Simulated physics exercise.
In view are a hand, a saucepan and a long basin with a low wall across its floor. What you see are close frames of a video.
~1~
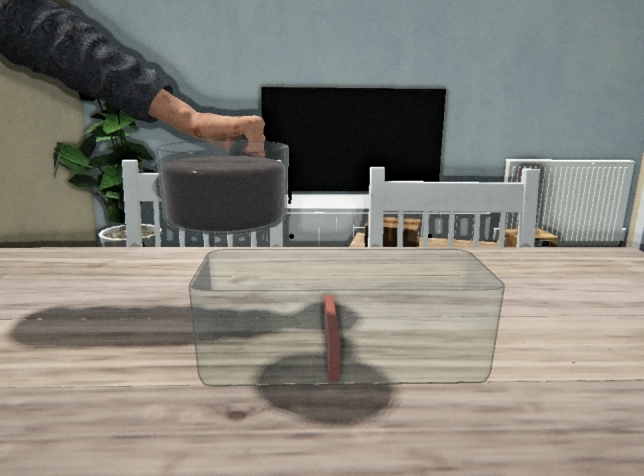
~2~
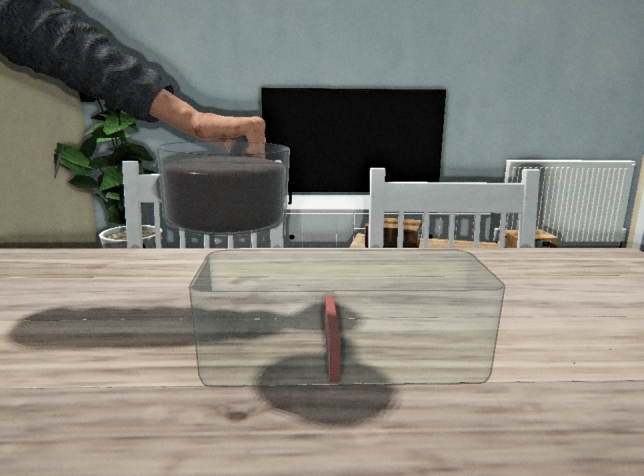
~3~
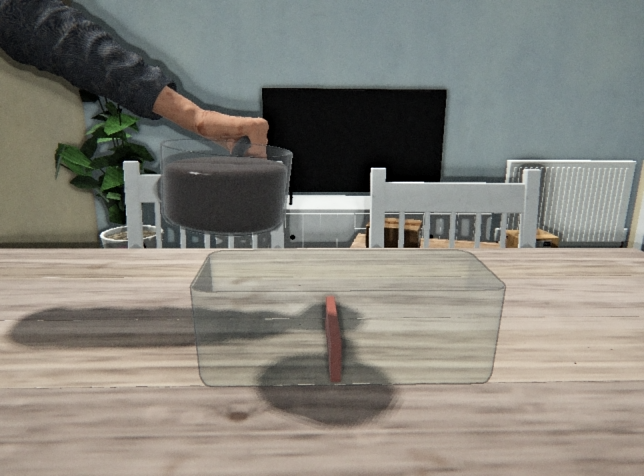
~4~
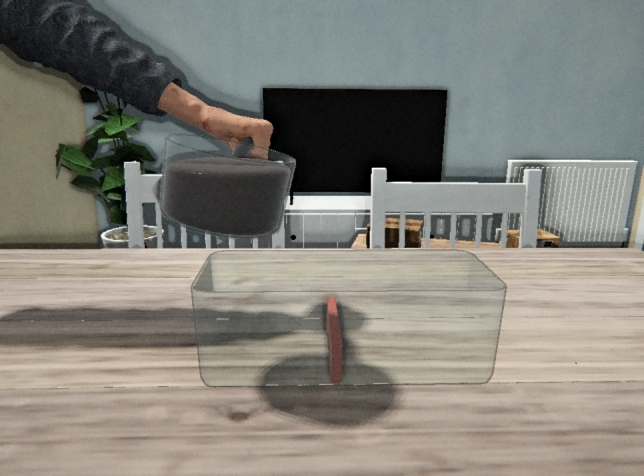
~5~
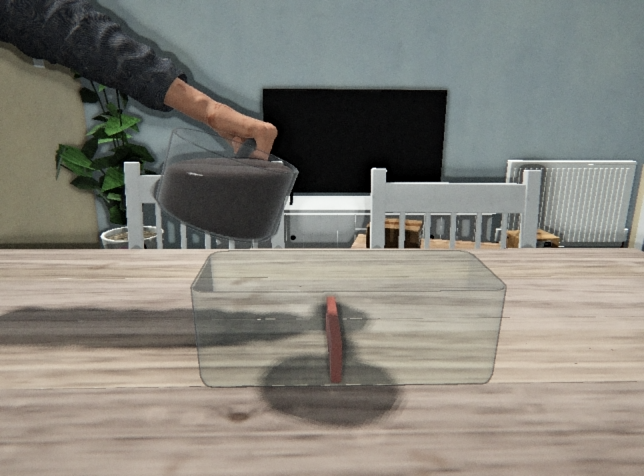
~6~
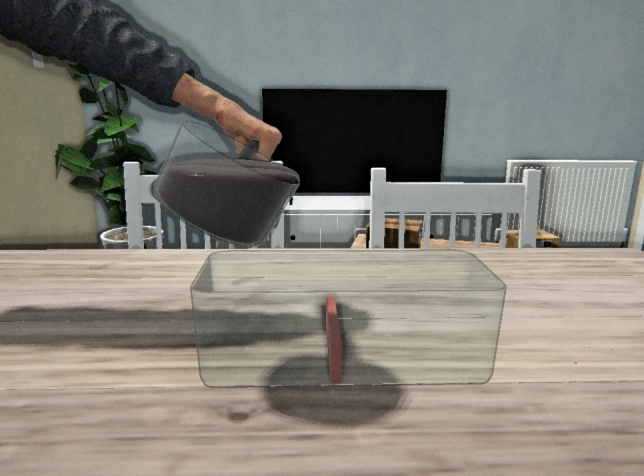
A hand holding a saucepan of dark coffee above a clear, low-walled basin, slowly tilting it down to the right.
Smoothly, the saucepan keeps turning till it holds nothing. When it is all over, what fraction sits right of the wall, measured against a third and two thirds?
Middle band.
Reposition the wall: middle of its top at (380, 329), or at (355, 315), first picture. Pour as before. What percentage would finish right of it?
The first placement leaves close to 15 per cent, the second close to 10 per cent.
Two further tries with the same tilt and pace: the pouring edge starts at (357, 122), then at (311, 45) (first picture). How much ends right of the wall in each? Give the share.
The first gives 95 %, the second 90 %.
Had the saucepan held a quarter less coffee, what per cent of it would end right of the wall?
I'd put it at around 30 %.
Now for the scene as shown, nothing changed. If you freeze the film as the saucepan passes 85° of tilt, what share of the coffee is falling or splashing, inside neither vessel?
It comes to around 30 per cent.
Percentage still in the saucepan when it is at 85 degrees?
Near 45 percent is still in there.
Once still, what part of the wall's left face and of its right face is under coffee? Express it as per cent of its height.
Once still, it is 40 % on the left and 40 % on the right.
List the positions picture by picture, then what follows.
In the first frame, it leans 0°; its right rim is at (287, 149); the coffee meets the walls at (165, 164) and (285, 165); the long basin's rim runs from (200, 269) to (486, 269); the wall's top is at (332, 318).
In the second frame, it leans 1°; its right rim is at (288, 151); the coffee meets the walls at (166, 164) and (286, 165).
In the third frame, it leans 5°; its right rim is at (291, 155); the coffee meets the walls at (167, 163) and (288, 167).
In the fourth frame, it leans 11°; its right rim is at (294, 163); the coffee meets the walls at (170, 164) and (291, 168).
In the fifth frame, it leans 19°; its right rim is at (297, 173); the coffee meets the walls at (169, 167) and (295, 170).
In the sixth frame, it leans 29°; its right rim is at (297, 185); the coffee meets the walls at (166, 166) and (296, 178); 1 per cent is over the edge.
A moment on, the saucepan is tipped on its side and 44 per cent is still to pour, 6 is left of the wall and 21 right of it.
Next, the saucepan is tipped on its side and 12 per cent is still to pour, 33 is left of the wall and 50 right of it.
Then the saucepan is tipped on its side and 2 per cent is still to pour, 46 is left of the wall and 50 right of it.
Later the saucepan is tipped on its side and 0 per cent is still to pour, 49 is left of the wall and 50 right of it.
In the end 50 per cent lies left of the wall, 50 right of it and 1 outside.
